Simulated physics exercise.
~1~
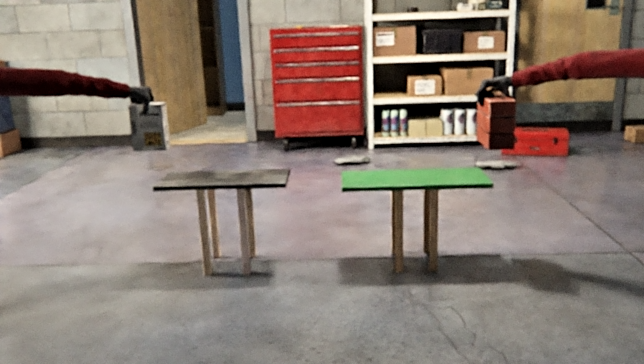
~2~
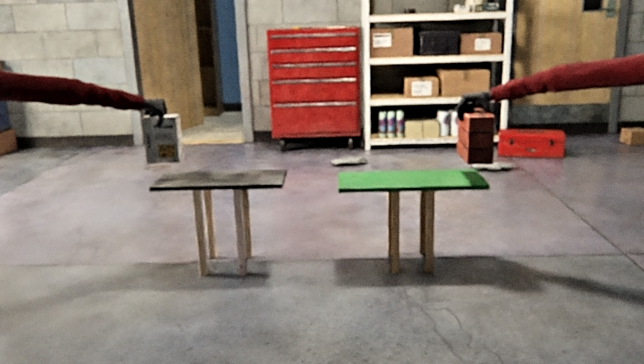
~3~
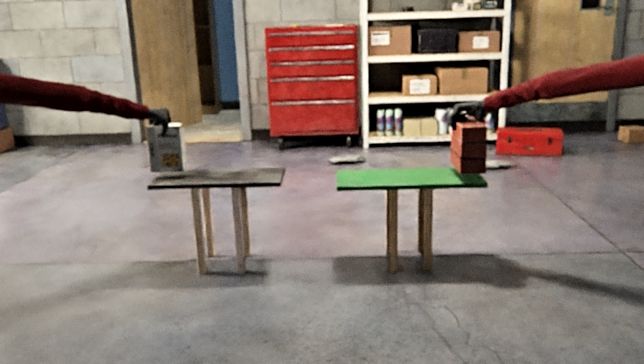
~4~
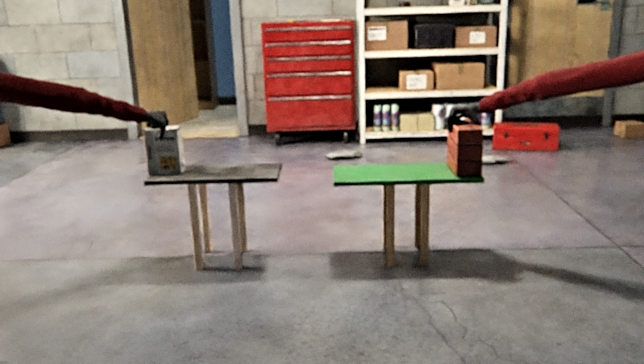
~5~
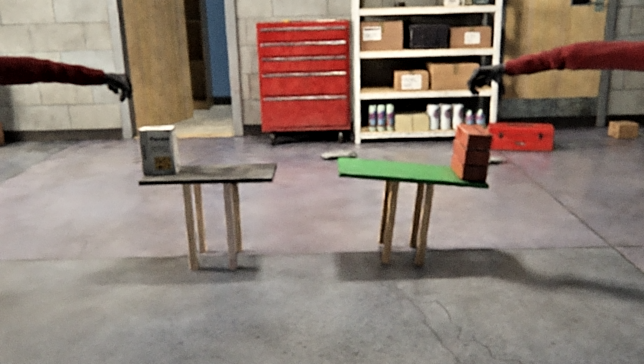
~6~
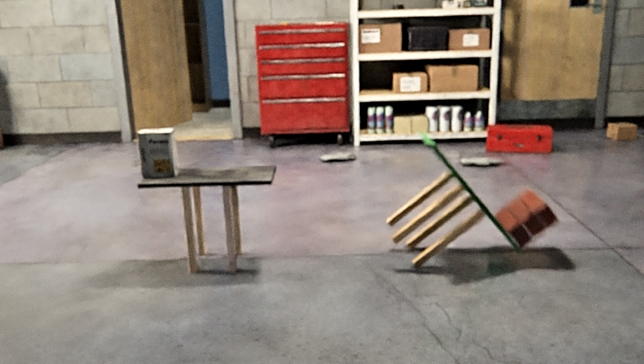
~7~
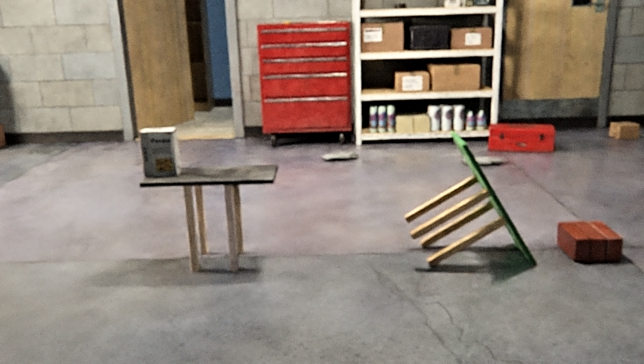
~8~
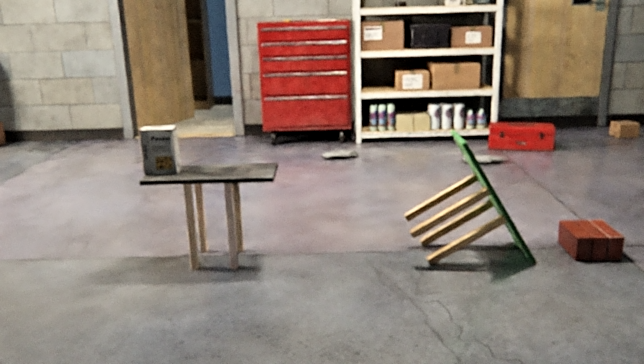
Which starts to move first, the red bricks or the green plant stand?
The red bricks move first, carried in by a hand, while the green plant stand only tips over later, after the bricks have been set on it and released.
